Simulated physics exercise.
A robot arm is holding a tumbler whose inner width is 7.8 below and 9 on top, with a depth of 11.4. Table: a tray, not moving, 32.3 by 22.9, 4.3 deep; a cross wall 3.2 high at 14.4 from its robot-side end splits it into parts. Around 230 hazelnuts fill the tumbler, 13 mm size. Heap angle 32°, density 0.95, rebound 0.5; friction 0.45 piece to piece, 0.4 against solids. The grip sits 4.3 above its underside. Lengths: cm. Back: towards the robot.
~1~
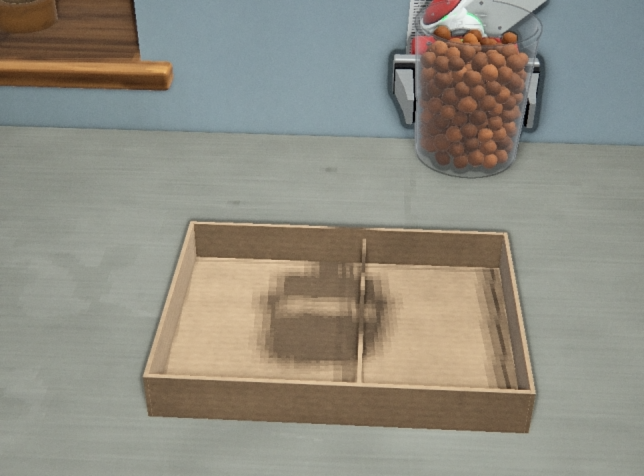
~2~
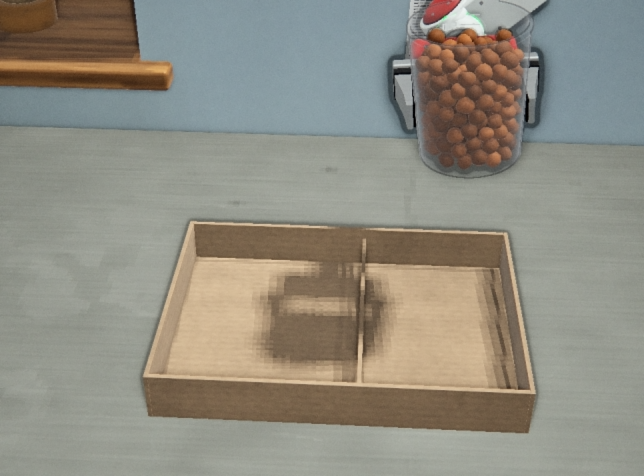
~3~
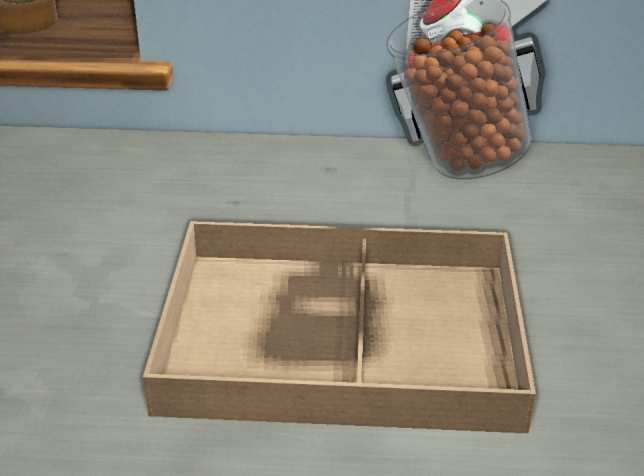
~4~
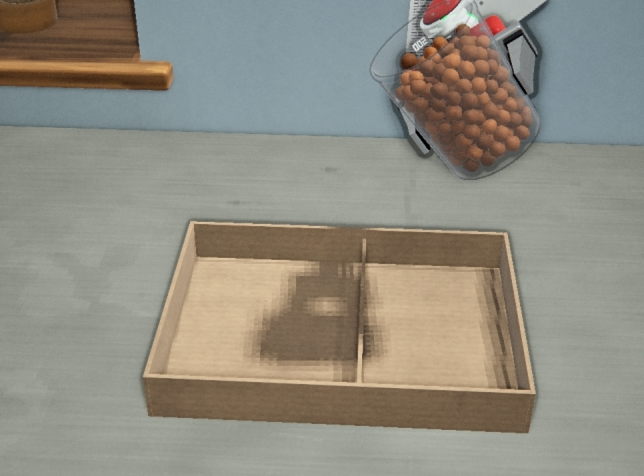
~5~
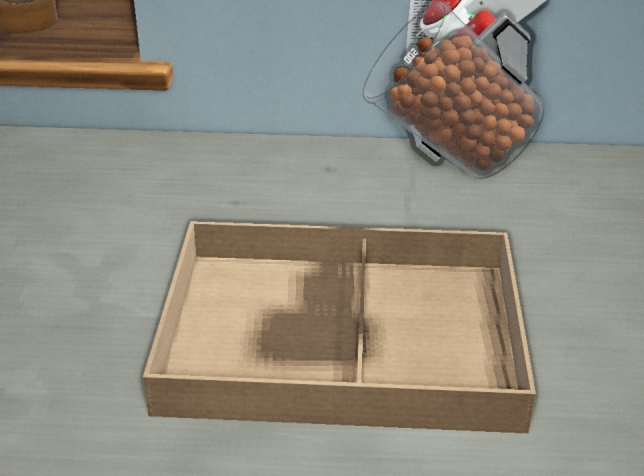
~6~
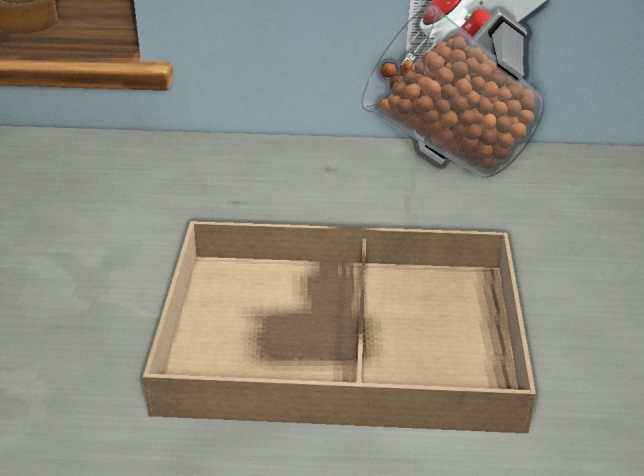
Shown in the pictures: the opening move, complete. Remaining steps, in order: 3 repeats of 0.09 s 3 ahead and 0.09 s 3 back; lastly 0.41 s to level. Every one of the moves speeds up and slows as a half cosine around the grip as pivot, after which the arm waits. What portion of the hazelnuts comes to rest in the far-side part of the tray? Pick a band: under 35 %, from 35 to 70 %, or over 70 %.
Under 35 %.
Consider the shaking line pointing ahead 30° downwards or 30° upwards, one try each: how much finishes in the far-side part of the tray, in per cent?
5 and 25 %.
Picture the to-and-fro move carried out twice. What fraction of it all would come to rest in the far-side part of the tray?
Then about 15 per cent.
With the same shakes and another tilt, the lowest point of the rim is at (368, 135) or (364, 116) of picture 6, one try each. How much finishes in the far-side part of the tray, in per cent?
About 60 and 35 %.
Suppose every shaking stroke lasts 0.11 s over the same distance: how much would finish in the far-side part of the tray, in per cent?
It would come to roughly 10 %.
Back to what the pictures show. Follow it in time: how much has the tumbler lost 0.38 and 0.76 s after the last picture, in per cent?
First it's 10 percent, and after that 20 percent.
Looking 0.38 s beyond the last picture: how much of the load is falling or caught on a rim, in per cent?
7 %.
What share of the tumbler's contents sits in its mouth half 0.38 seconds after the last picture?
Near 45 %.
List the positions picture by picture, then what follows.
The first picture shows tumbler middle at (471, 92), level; upper third of the load around (475, 63), from x 425 to 520, top at y 35; 230 in the tumbler.
The second picture shows tumbler middle at (470, 92), tilted 5° forward; upper third of the load around (473, 64), from x 425 to 515, top at y 35.
The third picture shows tumbler middle at (465, 92), tilted 19° forward; upper third of the load around (466, 66), from x 410 to 515, top at y 30.
The fourth picture shows tumbler middle at (461, 94), tilted 36° forward; upper third of the load around (463, 69), from x 405 to 525, top at y 30.
The fifth picture shows tumbler middle at (457, 97), tilted 50° forward; upper third of the load around (455, 71), from x 395 to 525, top at y 45.
The sixth picture shows tumbler middle at (456, 98), tilted 55° forward; upper third of the load around (454, 74), from x 385 to 525, top at y 45; 230 in the tumbler.
Then, 0.38 s later, tilted 55° forward, highest piece 30 above the table; 202 in the tumbler, 12 in the far-side part, 16 in flight or on a rim.
Then, 0.76 s later, tilted 24° forward, highest piece 30 above the table; 187 in the tumbler, 39 in the far-side part, 2 in the robot-side part, 1 on the table or floor, 1 in flight or on a rim.
Then, 1.15 s later, level, highest piece 31 above the table; 187 in the tumbler, 39 in the far-side part, 2 in the robot-side part, 2 on the table or floor.
Then, 2.20 s later, level, highest piece 31 above the table; 187 in the tumbler, 39 in the far-side part, 2 in the robot-side part, 2 on the table or floor.
At rest, 187 in the tumbler, 39 in the far-side part, 2 in the robot-side part, 2 on the table or floor. That is 17 % in the far-side part of the tray.
